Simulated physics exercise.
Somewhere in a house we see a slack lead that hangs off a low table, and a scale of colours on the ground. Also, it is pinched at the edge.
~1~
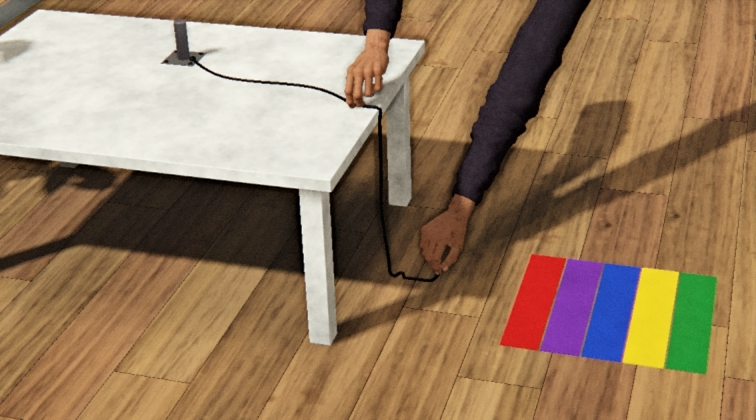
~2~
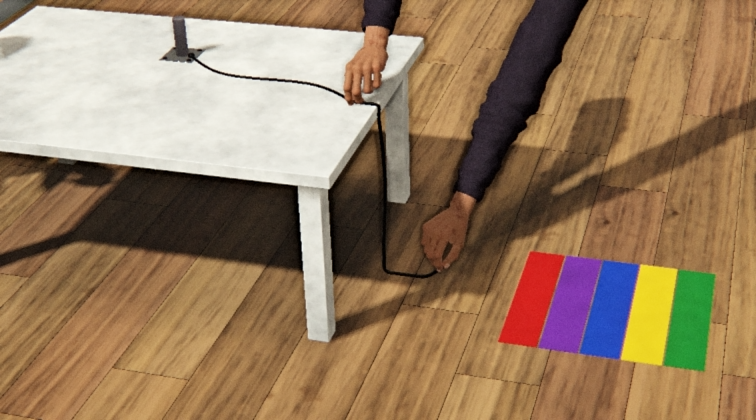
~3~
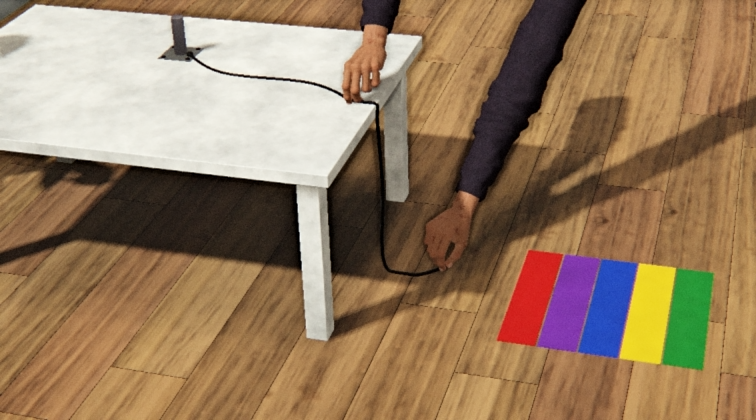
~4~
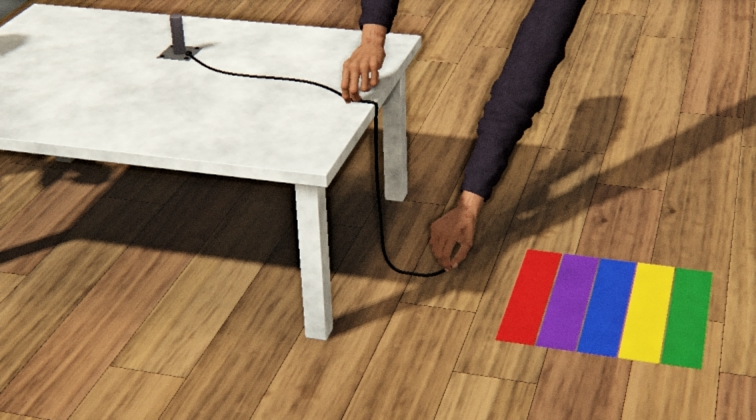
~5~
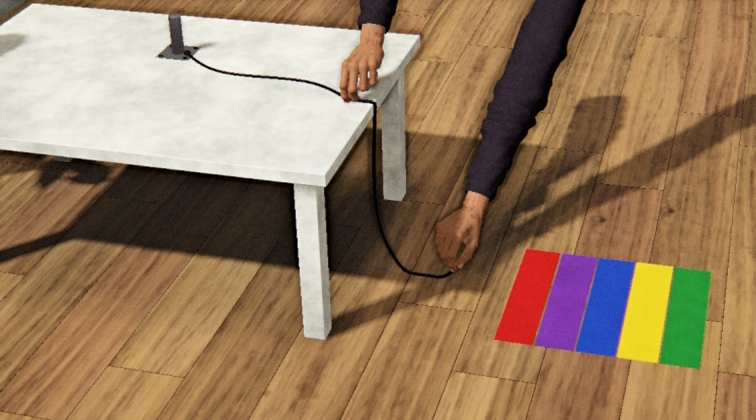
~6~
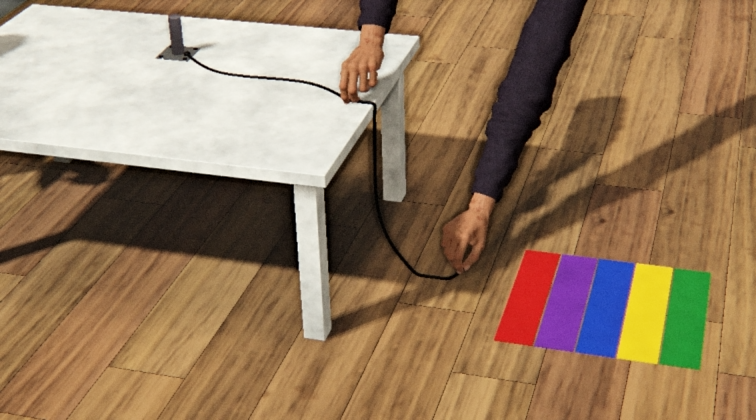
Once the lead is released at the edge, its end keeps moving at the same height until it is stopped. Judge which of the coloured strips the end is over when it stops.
It is over the purple strip.
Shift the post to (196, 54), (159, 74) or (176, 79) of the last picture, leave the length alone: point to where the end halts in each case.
(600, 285), (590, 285) and (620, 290), in that order.
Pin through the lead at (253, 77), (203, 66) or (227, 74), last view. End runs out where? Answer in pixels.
Readings in order - (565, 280), (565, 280), (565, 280).
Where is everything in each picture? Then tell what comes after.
The first frame shows end (441, 269); red (525, 330); purple (564, 335); blue (605, 341); yellow (646, 346); green (689, 352).
The second frame shows end (442, 266); lead through (205, 66) (266, 79) (333, 91) (380, 128) (385, 198) (384, 265).
The third frame shows end (445, 266).
The fourth frame shows end (451, 266); lead through (202, 64) (263, 77) (331, 89) (376, 126) (378, 196) (389, 263).
The fifth frame shows end (456, 266).
The sixth frame shows end (463, 268); lead through (201, 65) (262, 78) (329, 90) (375, 126) (376, 197) (405, 261).
Early on, end near (506, 274); short of the strips.
Midway, end near (548, 279); over red.
At the end of the slack, end near (573, 283); over purple. It gets as far as the purple strip.
